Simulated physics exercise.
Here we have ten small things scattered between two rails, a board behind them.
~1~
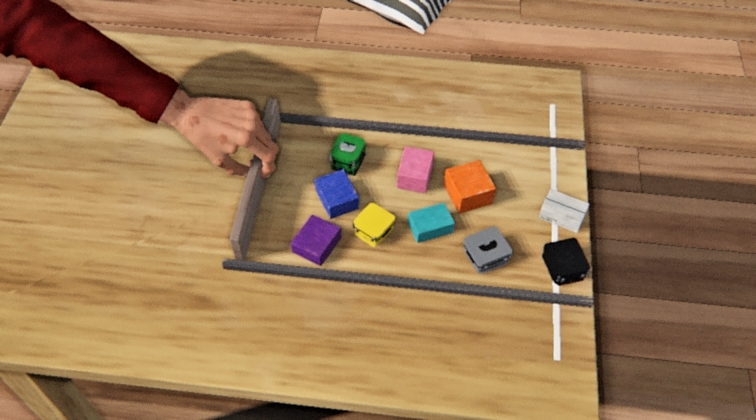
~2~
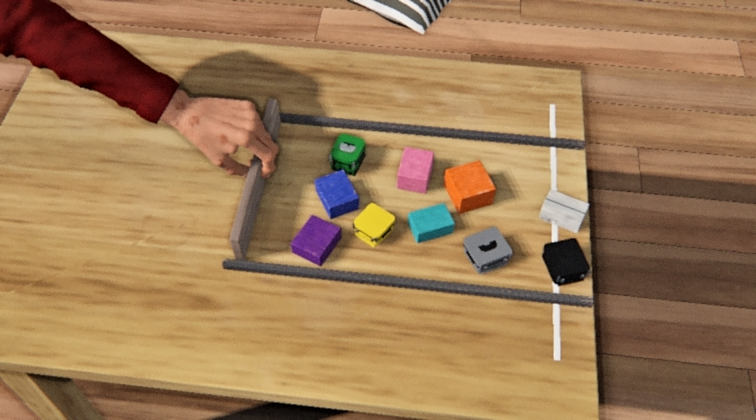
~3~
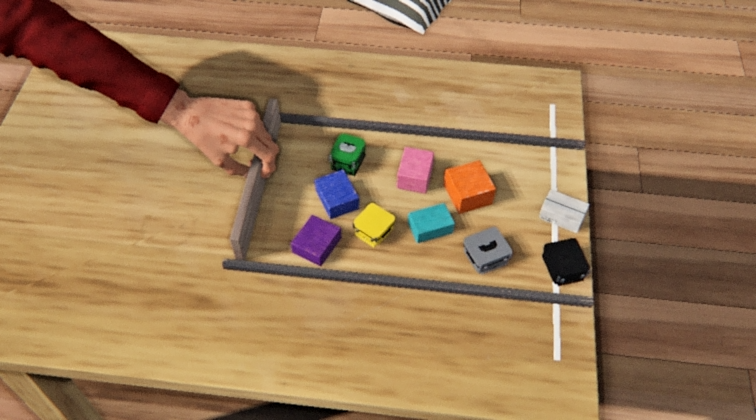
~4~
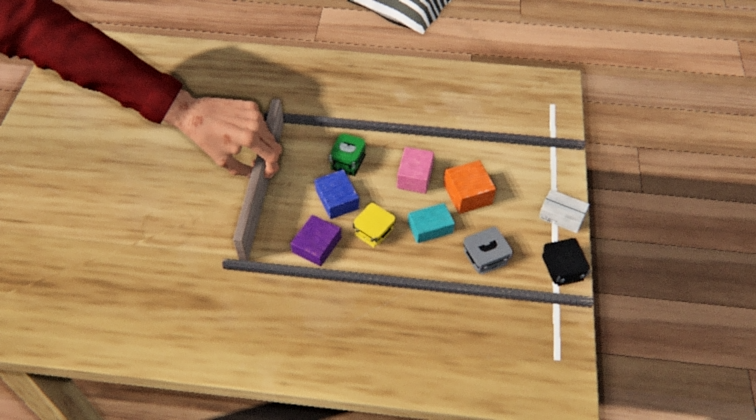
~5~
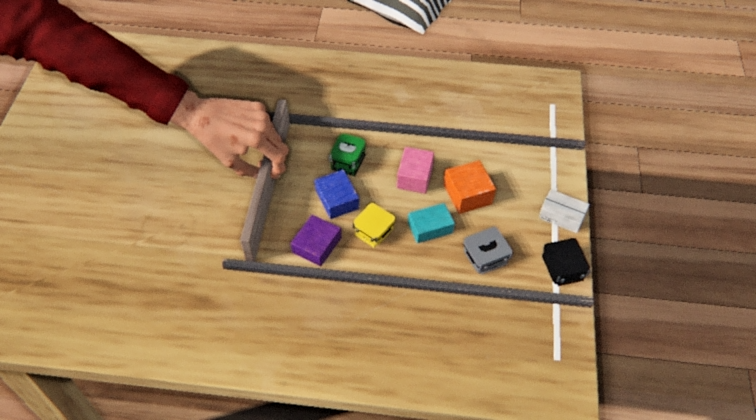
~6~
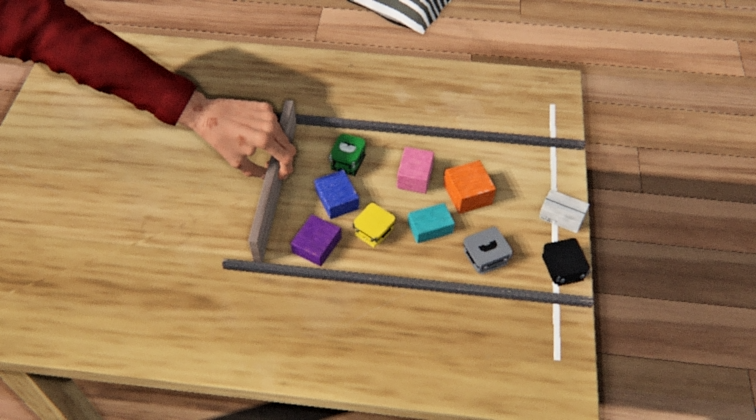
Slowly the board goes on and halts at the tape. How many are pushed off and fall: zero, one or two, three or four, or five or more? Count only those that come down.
The number that fall off is five or more.
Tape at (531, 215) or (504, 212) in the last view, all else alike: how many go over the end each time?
Try by try, 4 and 1.
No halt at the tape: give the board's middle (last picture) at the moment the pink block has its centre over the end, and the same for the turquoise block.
Near (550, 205) and (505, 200).
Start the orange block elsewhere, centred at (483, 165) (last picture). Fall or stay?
Then it tumbles off.
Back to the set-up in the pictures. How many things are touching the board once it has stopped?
3 of them.
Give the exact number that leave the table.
In all, 7 of them.
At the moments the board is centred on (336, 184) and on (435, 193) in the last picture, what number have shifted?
First 4, then 8.
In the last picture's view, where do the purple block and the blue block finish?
First (574, 262), then (572, 224).
Soon after, none off yet; white box at rest near (564, 211); black case at rest near (565, 263); grey case at rest near (488, 252).
By the end, the number that fall off is five or more; fallen, yellow case, pink block, turquoise block, orange block, grey case, black case and white box.
